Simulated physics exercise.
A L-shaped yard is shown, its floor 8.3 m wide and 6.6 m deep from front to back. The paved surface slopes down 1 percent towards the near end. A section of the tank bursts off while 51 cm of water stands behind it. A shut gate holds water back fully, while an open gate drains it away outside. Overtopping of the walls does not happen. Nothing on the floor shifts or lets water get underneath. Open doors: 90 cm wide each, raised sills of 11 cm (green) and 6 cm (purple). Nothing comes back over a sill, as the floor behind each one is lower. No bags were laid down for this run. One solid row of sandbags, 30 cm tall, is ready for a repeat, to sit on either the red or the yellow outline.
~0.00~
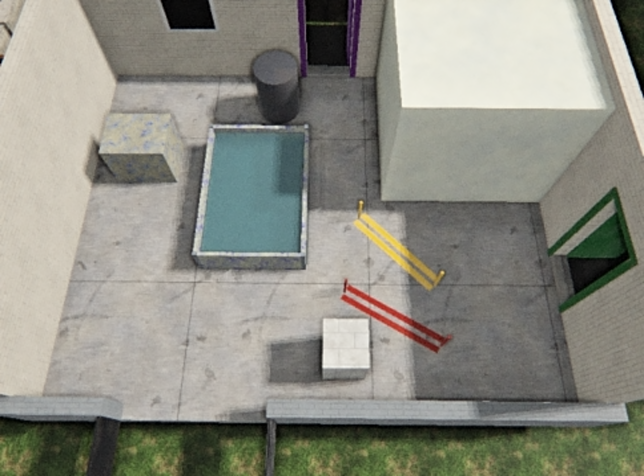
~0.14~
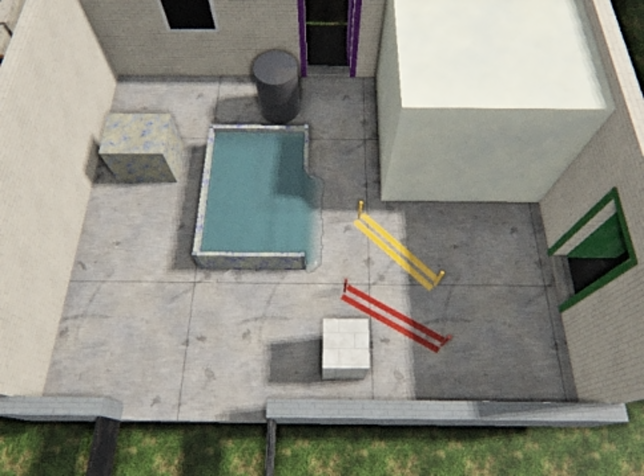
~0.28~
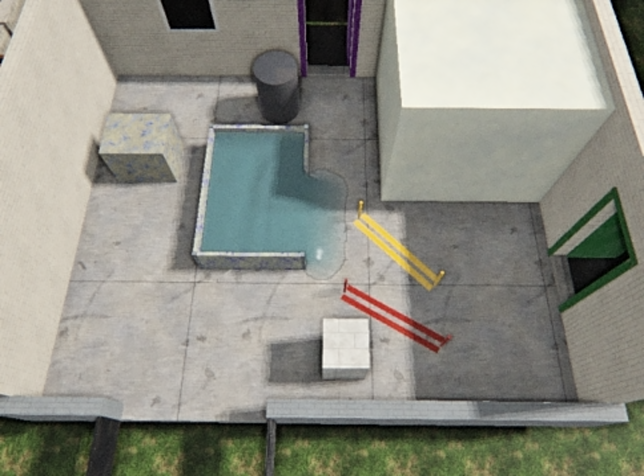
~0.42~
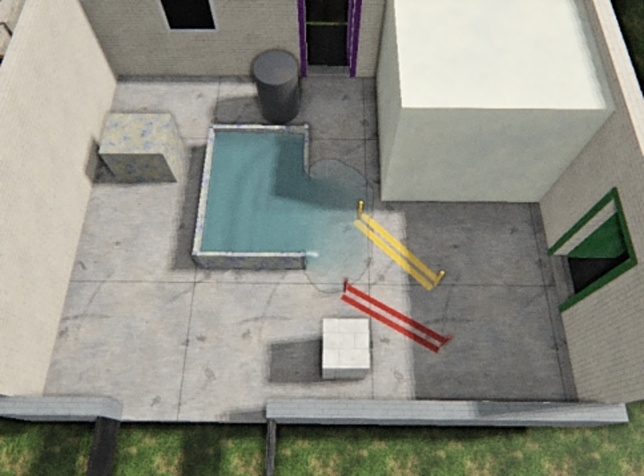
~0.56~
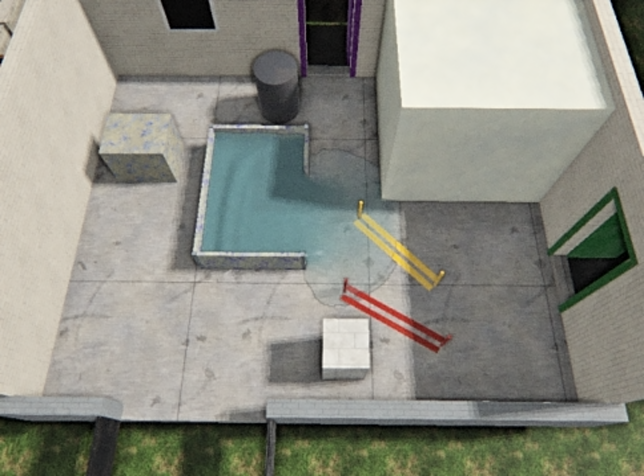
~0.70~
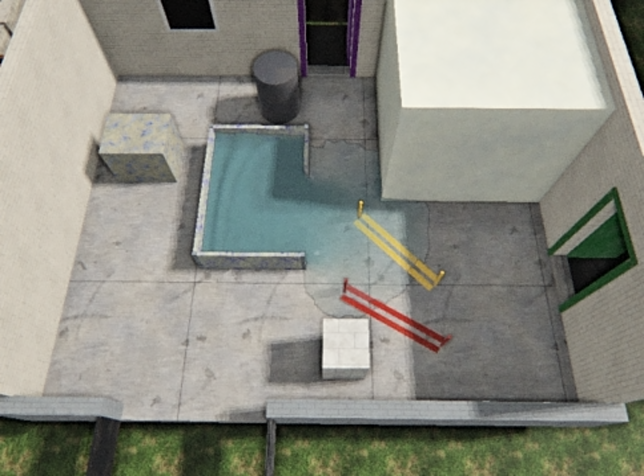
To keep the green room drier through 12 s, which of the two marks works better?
The yellow mark works better.
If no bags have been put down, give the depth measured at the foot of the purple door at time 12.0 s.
I'd put it at around 4.5 centimetres deep.
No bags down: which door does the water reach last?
The purple door.
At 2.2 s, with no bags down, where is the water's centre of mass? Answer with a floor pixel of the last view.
Near (346, 224) in the last picture.
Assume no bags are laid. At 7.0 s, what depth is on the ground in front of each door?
Green 10 cm, purple 4 cm.
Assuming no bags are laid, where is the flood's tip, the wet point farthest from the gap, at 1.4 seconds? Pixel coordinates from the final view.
Look near (543, 238) in the last picture.
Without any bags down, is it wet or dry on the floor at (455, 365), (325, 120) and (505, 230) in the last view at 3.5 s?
Respectively: Covered, covered and covered.
After 1.4 s water covers 25 % of the floor and is deepest (27 cm) near (380, 193) in the run without bags; in at the green door, 0 L with no bags, 0 L with the row on red, 0 L on yellow.
After 2.2 s water covers 40 % of the floor and is deepest (26 cm) near (530, 220) in the run without bags; in at the green door, 12 L with no bags, 15 L with the row on red, 0 L on yellow.
After 3.5 s water covers 45 % of the floor and is deepest (32 cm) near (574, 396) in the run without bags; in at the green door, 69 L with no bags, 87 L with the row on red, 0 L on yellow.
After 7.0 s water covers 65 % of the floor and is deepest (15 cm) near (402, 406) in the run without bags; in at the green door, 103 L with no bags, 128 L with the row on red, 9 L on yellow.
After 12.0 s water covers 85 % of the floor and is deepest (11 cm) near (530, 407) in the run without bags; in at the green door, 104 L with no bags, 129 L with the row on red, 11 L on yellow.
